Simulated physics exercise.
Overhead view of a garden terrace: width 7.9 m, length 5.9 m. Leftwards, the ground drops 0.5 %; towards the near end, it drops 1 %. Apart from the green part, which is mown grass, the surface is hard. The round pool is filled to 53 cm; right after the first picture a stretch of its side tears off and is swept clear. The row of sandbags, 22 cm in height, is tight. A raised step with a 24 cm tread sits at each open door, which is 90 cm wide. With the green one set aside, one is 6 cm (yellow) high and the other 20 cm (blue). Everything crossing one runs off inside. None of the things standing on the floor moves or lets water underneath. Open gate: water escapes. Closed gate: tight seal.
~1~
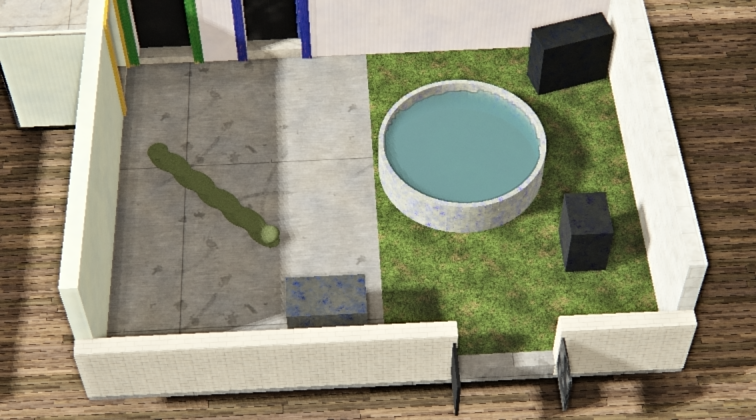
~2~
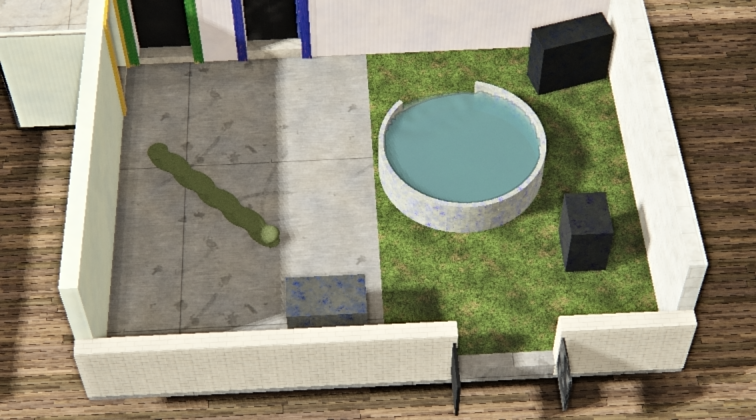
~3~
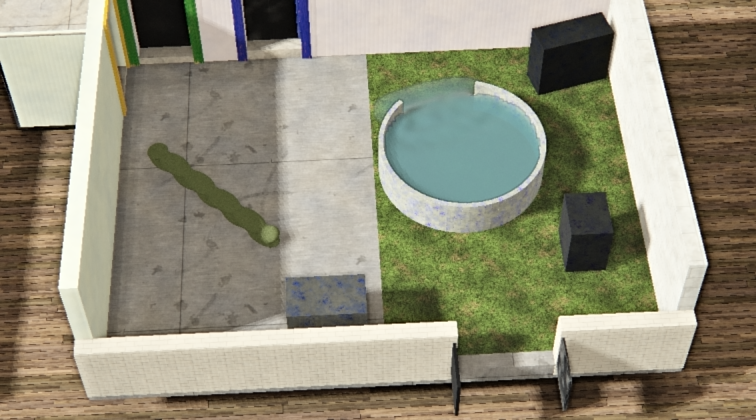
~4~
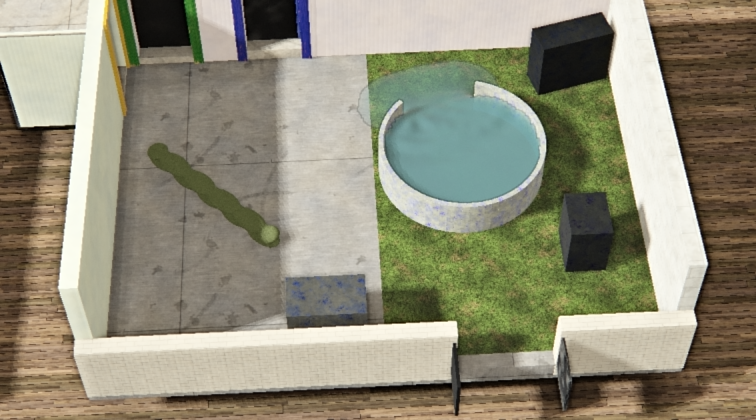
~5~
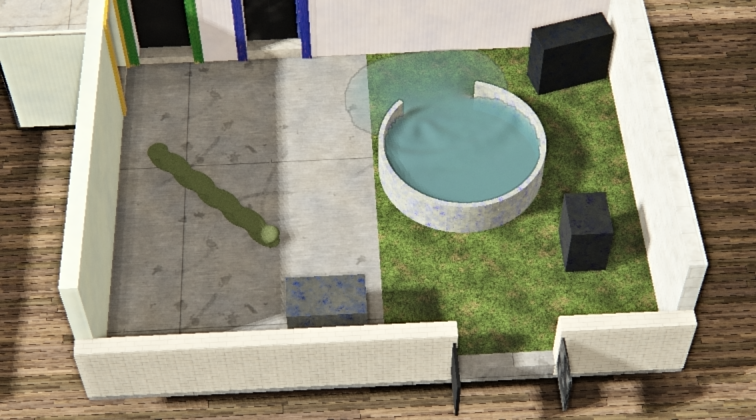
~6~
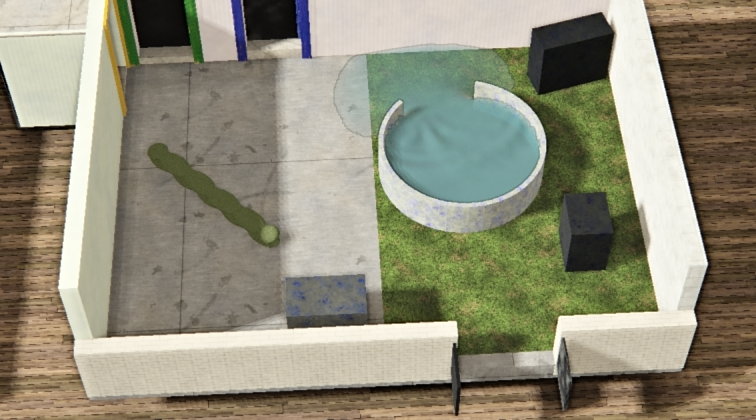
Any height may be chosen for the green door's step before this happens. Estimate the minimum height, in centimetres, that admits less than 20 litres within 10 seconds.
Roughly 7 centimetres.
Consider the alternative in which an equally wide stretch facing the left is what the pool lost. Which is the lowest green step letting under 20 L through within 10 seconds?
In that case about 20 cm.
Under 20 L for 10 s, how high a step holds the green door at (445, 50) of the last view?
Minimum: Close to 25 cm.
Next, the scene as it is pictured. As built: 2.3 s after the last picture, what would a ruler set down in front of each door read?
Door depths (cm): Green = 5, yellow = 14, blue = 9.
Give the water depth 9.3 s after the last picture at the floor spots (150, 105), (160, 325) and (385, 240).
Respectively 10 cm, 4 cm and 4 cm.
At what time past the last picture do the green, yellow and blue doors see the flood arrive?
It reaches green at 1.4 s, yellow at 1.8 s, and blue at 0.7 s.
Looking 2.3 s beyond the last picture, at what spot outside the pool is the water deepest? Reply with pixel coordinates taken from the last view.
(595, 49).
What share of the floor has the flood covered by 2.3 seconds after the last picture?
About 30 per cent.
Then, 0.7 s after the last picture water covers 10 % of the floor, deepest (34 cm) near (422, 57); it has not reached the green door.
Then, 2.3 s after the last picture water covers 30 % of the floor, deepest (30 cm) near (595, 49); 5 cm at the green door, 0 litres in over its 14 cm step.
Then, 9.3 s after the last picture water covers 90 % of the floor, deepest (10 cm) near (179, 160); 8 cm at the green door, 0 litres in over its 14 cm step.
At the green door as built, the water peaked near 11 cm, 5.9 s after the last picture.
With a step of 6.5 cm, 28 litres would have come in within the 10 s; with 8.5 cm, 10 litres. So under 20 litres takes about 7 cm.
